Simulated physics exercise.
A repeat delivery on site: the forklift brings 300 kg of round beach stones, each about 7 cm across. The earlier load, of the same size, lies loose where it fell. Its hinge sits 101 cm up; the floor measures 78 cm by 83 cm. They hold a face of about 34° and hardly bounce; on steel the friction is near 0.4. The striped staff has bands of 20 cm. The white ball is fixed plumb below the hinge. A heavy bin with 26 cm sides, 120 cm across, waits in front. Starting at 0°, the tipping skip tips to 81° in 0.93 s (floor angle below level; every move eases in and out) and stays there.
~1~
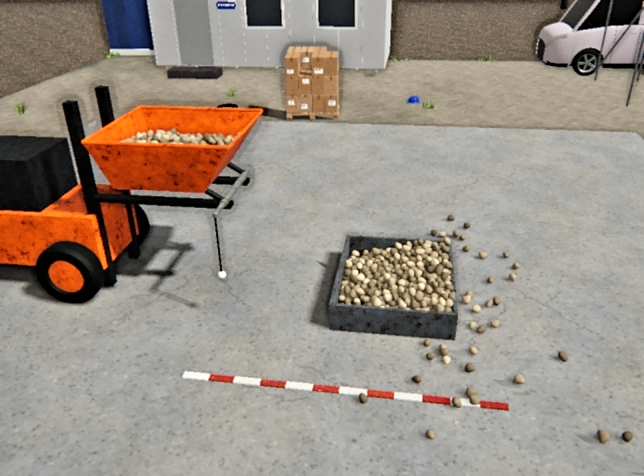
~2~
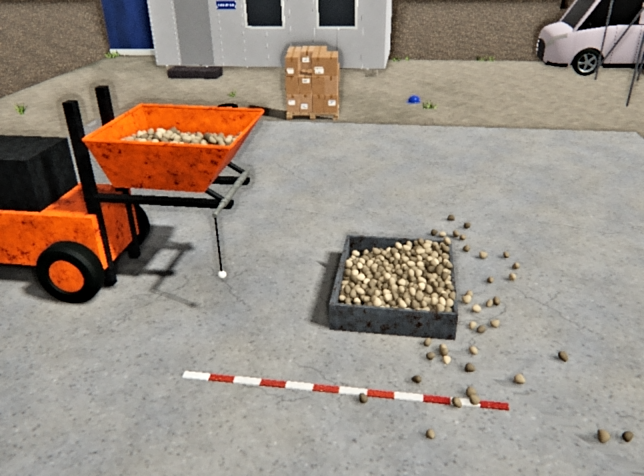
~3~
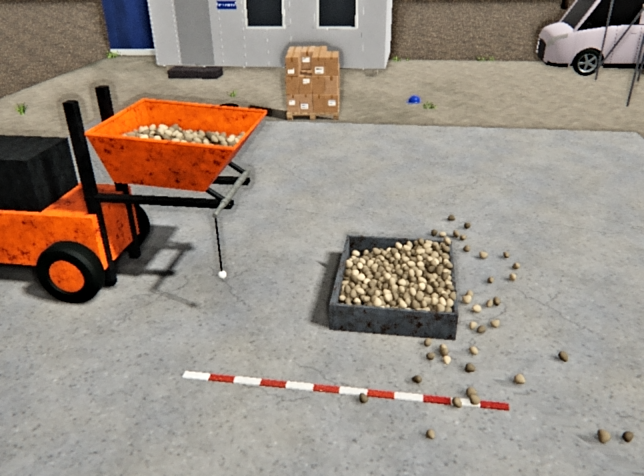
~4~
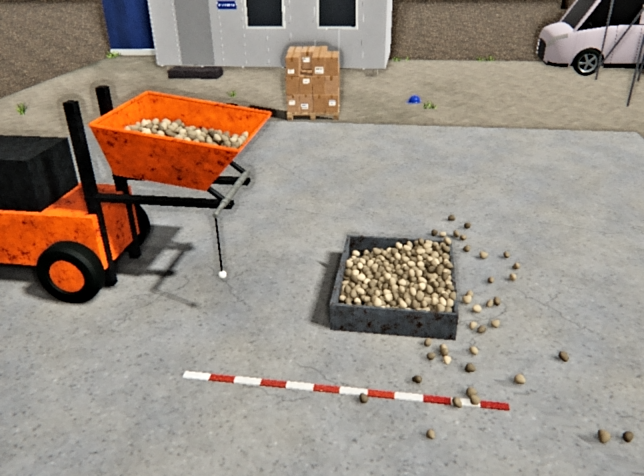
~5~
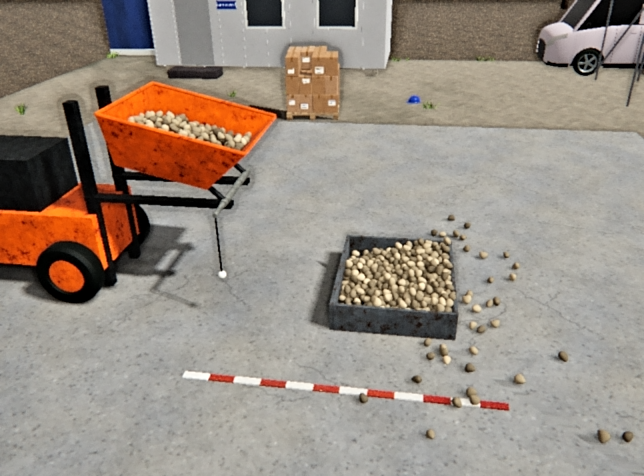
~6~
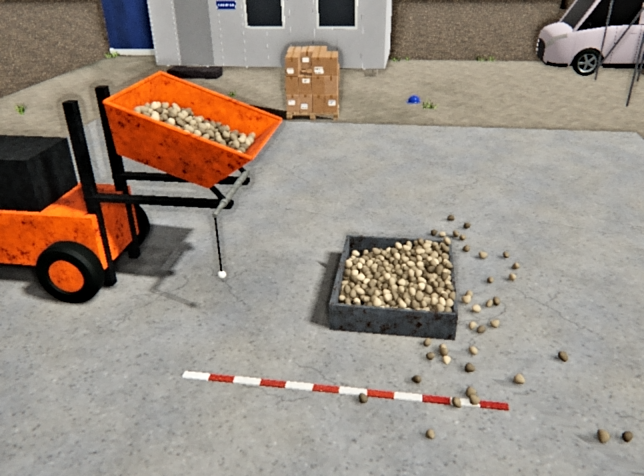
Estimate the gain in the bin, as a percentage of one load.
Some 74 per cent is added.
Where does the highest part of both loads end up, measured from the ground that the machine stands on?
Some 40 cm above that level.
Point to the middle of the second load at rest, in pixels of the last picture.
Their middle is at about (371, 273).
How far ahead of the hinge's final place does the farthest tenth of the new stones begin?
About 160 cm.
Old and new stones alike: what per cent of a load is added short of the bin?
Some 15 per cent of a load.
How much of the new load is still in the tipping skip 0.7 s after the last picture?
About 70 per cent.
Then, 0.4 s after the last picture the floor is at 69°; in per cent of one load, 100 in the tipping skip, 93 in the bin, 7 beside or beyond the bin; the foremost stones are at (564, 332).
Then, 0.7 s after the last picture the floor is at 81°; in per cent of one load, 72 in the tipping skip, 23 short of the bin, 98 in the bin, 7 beside or beyond the bin; the foremost stones are at (564, 332).
Then, 1.1 s after the last picture the floor is at 81°; in per cent of one load, 10 in the tipping skip, 17 short of the bin, 160 in the bin, 13 beside or beyond the bin; the foremost stones are at (564, 332).
Then, 3.6 s after the last picture the floor is at 81°; in per cent of one load, 0 in the tipping skip, 15 short of the bin, 167 in the bin, 18 beside or beyond the bin; the foremost stones are at (582, 342). Net gain in the bin, 74.
